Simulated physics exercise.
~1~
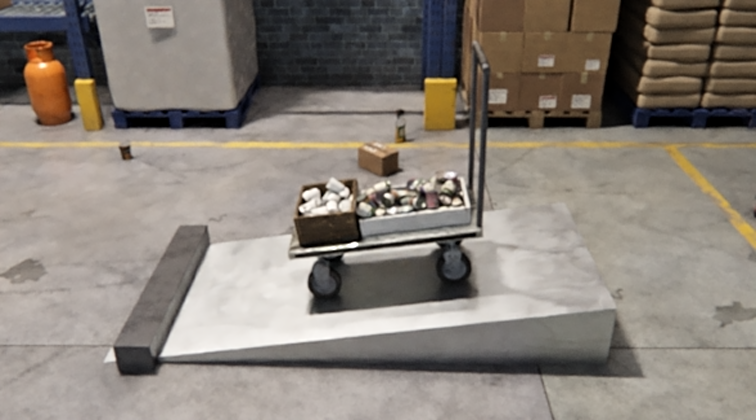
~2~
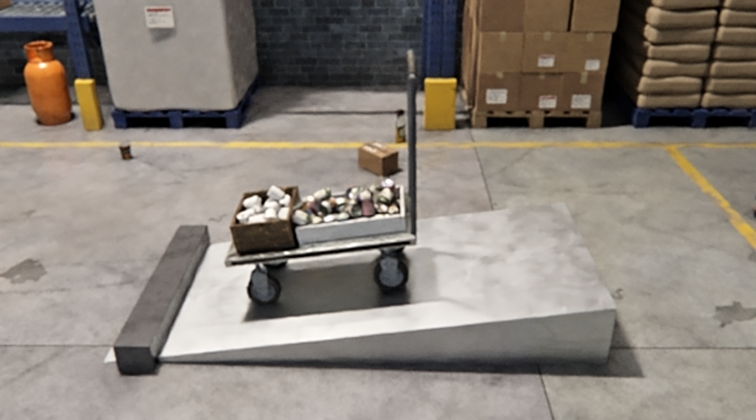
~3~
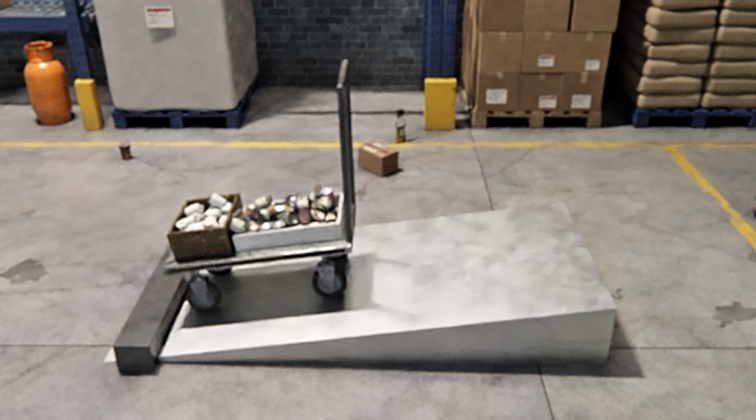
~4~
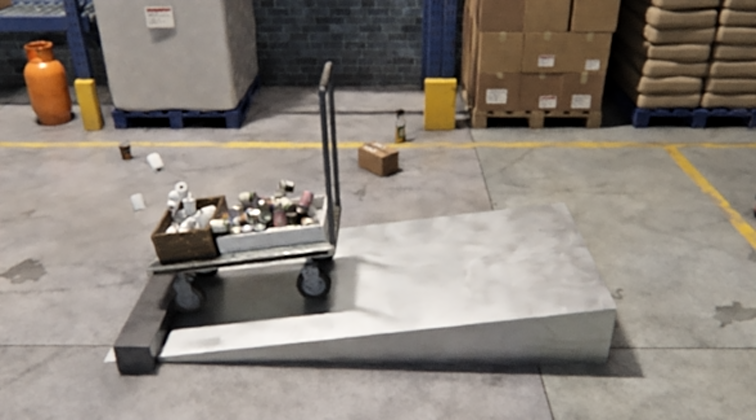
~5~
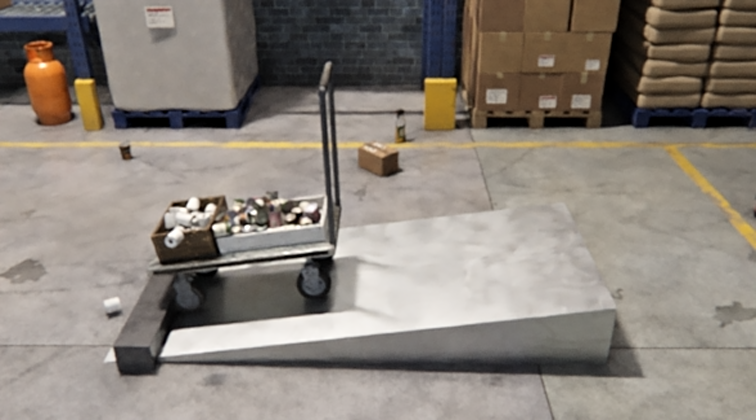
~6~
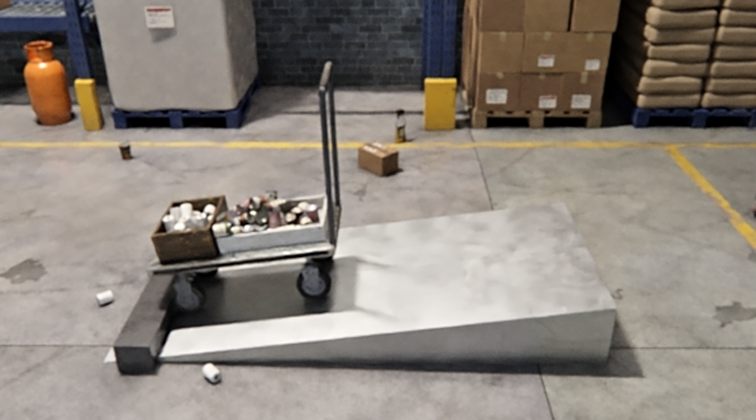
In this clip, a flat cart carrying a brown box of white rolls and a white tray of small tins rolls left down a ramp and stops against a dark beam, jolting the goods; a few pieces fly out, and two pale ones end up lying on the floor.
